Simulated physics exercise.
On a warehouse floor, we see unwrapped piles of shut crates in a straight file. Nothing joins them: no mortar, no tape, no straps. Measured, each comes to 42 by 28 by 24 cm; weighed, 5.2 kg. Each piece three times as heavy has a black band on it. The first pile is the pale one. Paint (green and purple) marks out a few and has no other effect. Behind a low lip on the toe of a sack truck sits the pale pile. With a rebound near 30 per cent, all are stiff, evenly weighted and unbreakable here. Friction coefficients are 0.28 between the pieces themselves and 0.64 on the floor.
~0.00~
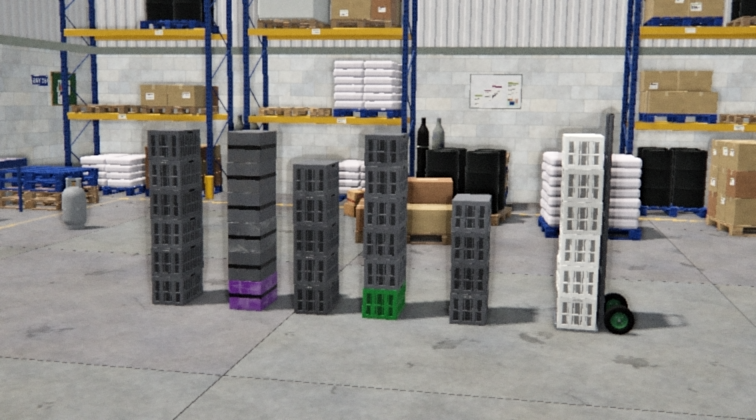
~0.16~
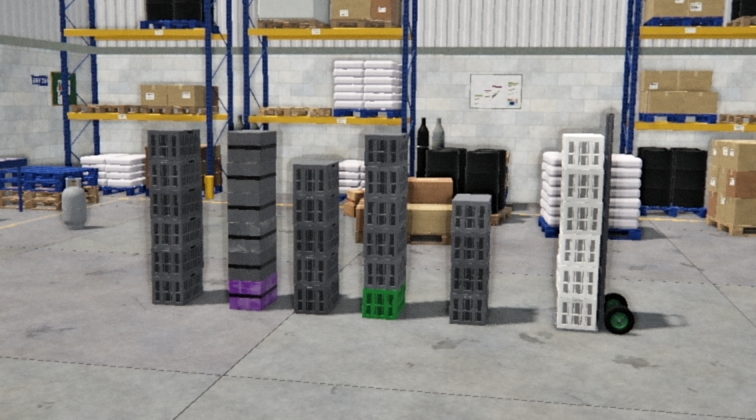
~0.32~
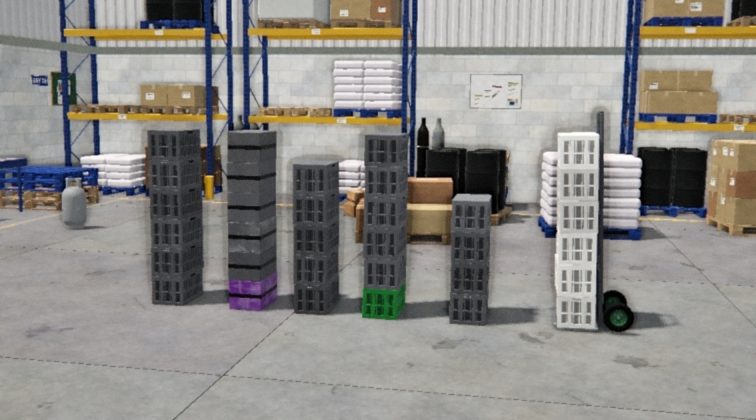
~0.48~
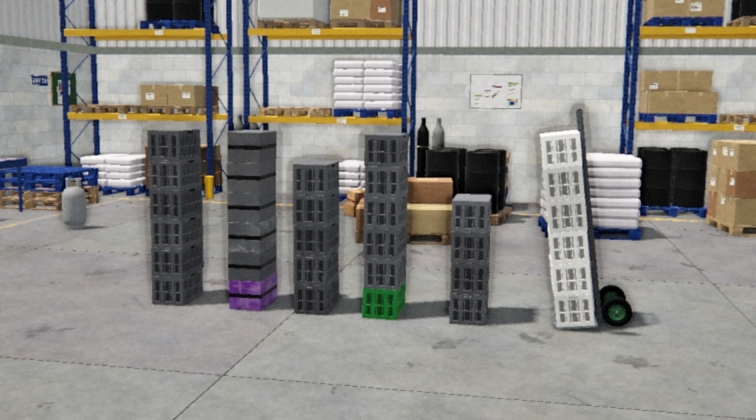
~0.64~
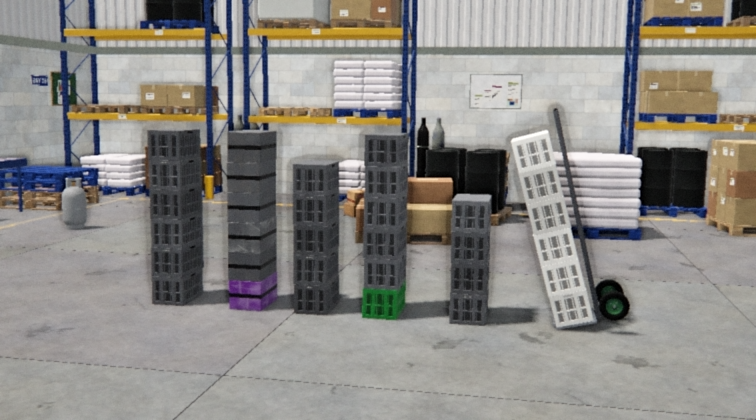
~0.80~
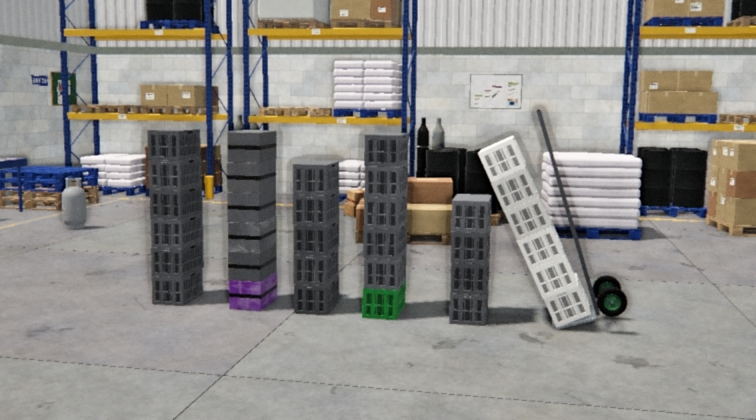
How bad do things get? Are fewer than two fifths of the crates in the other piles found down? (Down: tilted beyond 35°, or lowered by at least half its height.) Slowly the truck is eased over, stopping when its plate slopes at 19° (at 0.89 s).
It's going to be north of two fifths down, I reckon.
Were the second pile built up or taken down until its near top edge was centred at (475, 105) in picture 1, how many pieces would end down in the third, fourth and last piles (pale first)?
Down by pile: Third 6, fourth 4, last 5.
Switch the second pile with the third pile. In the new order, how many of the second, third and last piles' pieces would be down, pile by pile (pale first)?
After the swap, the second pile would have 5 down, the third 3 and the last 6.
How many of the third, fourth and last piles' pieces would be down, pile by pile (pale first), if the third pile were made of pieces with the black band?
In that case third 5, fourth 4, last 6.
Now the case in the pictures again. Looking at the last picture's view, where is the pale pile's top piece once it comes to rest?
Resting point in the last picture: Around (346, 218).
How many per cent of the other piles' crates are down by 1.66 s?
It's 10 percent at that point.
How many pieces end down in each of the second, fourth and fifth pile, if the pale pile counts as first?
Second 3, fourth 4, fifth 6.
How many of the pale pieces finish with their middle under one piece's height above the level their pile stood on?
Count: 2.
After 1.66 s, 6 of the pale pile down; 3 of the 27 other crates down; green crate 10° from how it stood.
After 3.66 s, 6 of the pale pile down; 20 of the 27 other crates down; purple crate 39° from how it stood.
In the end (5.1 s), 6 of the pale pile down; 24 of the 27 other crates down; purple crate 48° from how it stood; green crate unmoved. That is 89 per cent. From the last view, middles, purple crate near (239, 282), green crate near (385, 298).
